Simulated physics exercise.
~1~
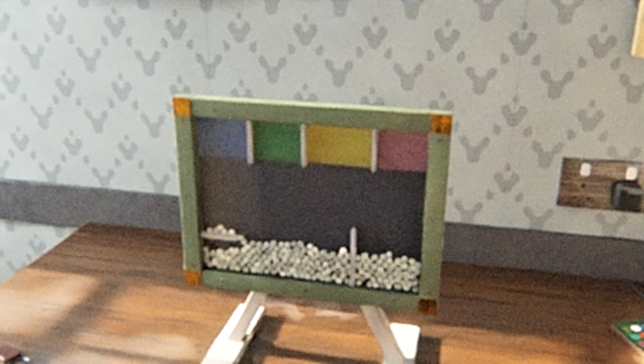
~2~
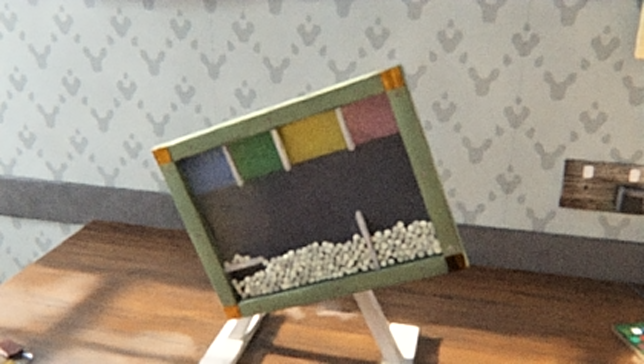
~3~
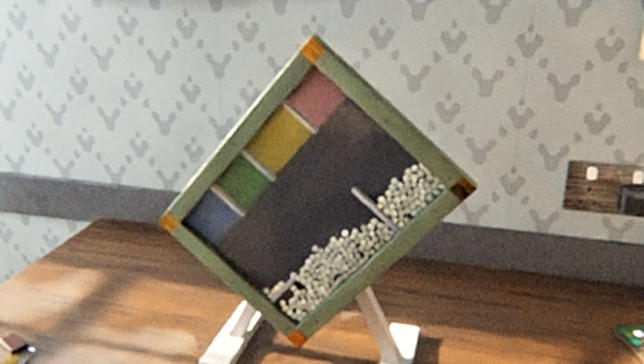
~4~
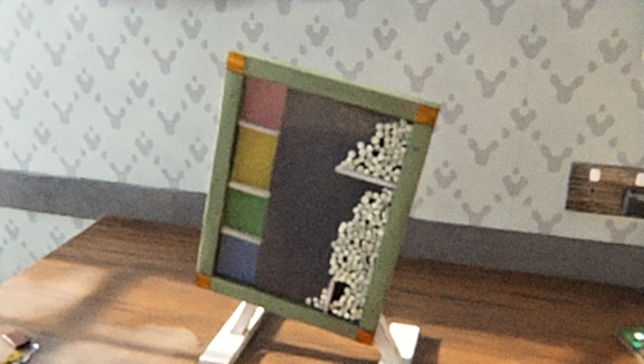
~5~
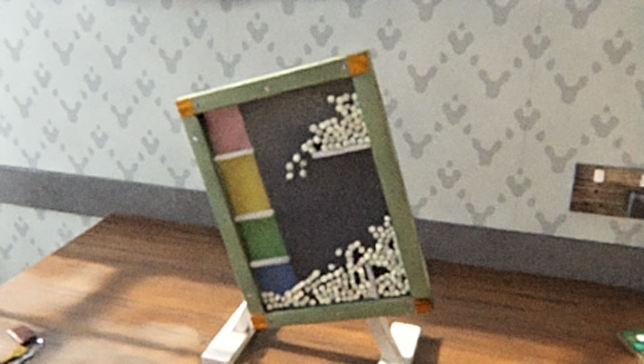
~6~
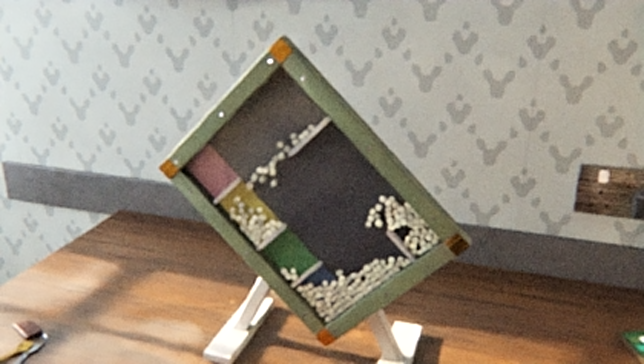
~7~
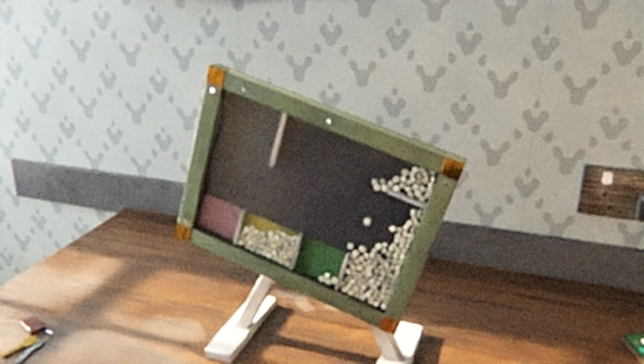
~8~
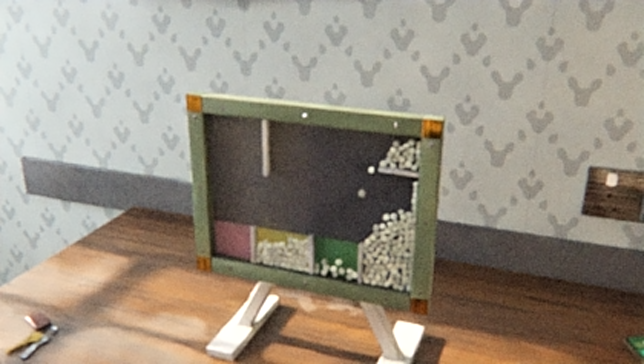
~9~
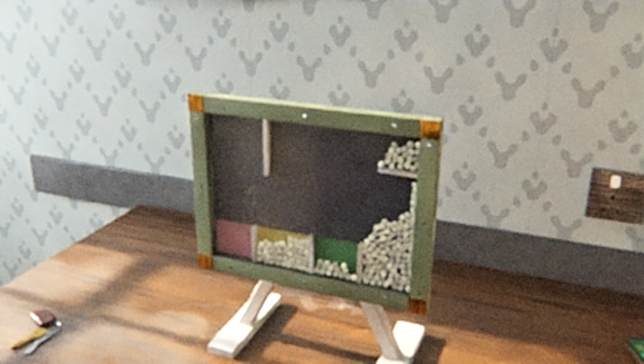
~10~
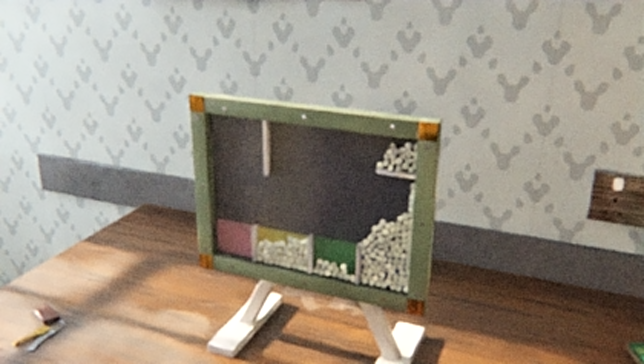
The footage shows a flat, green-framed box of small white pills turning counterclockwise on a wooden table until it is upside down, the pills tumbling past its inner walls. It stops with most heaped at right over the blue pocket, others in the yellow and green, and pink empty.
